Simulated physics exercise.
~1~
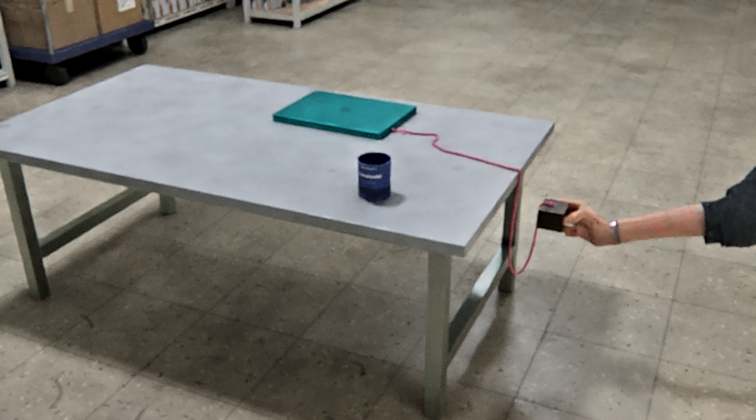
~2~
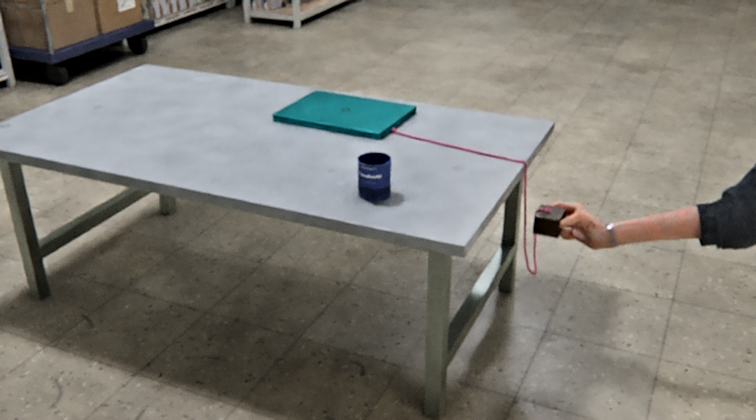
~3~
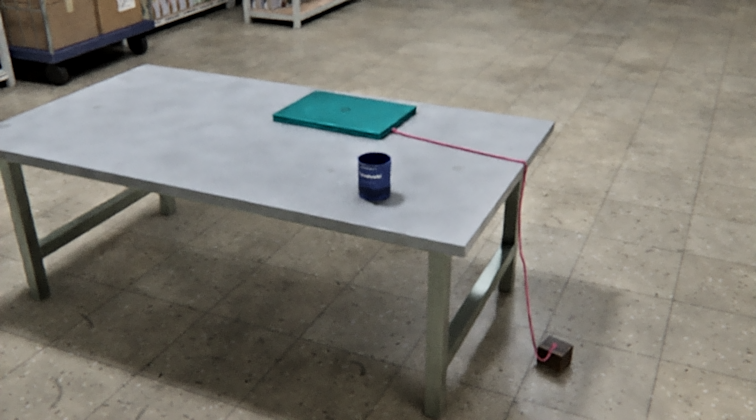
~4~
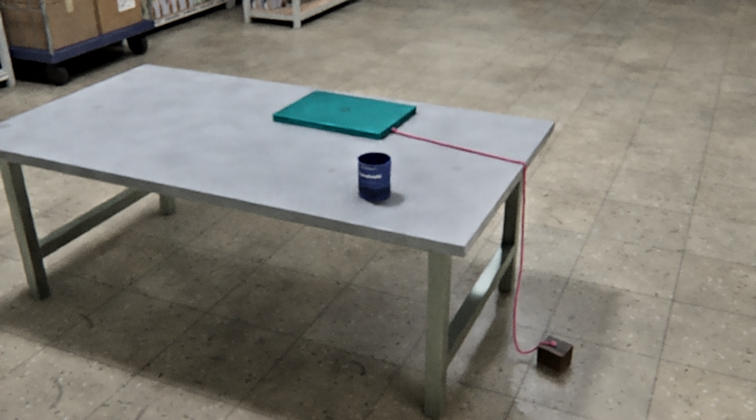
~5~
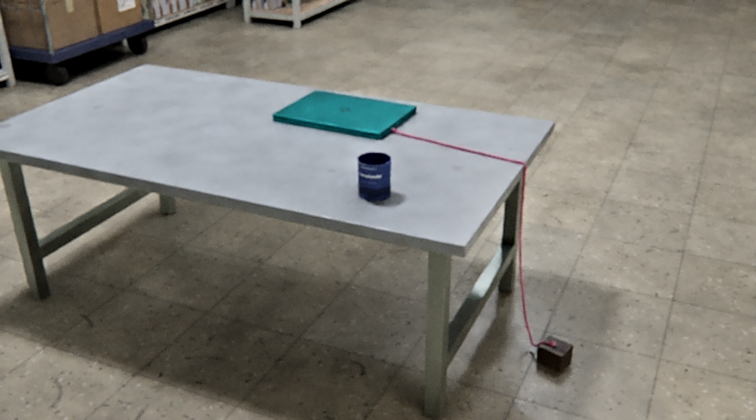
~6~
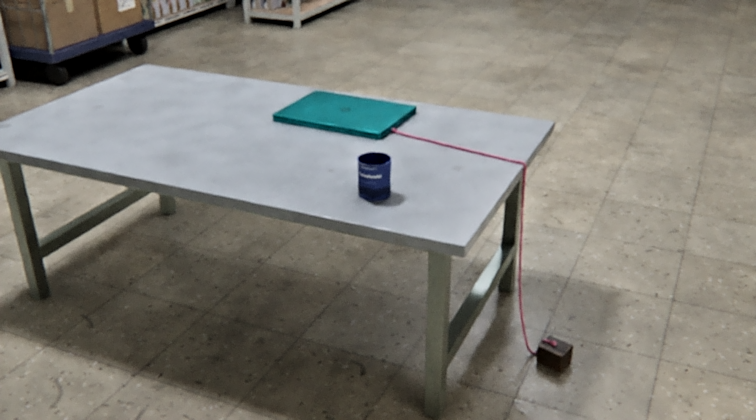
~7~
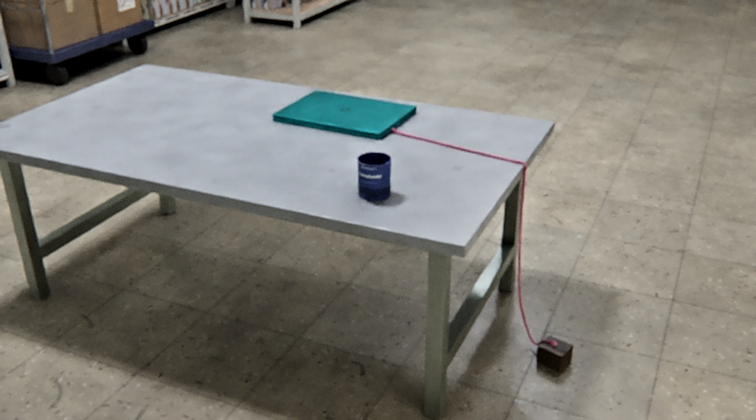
In this clip, a hand at the right holds a black block tied by a red string to a turquoise laptop on a table, then lets go. The block drops to the floor and rests there, while the laptop and blue cup stay in place on the table.
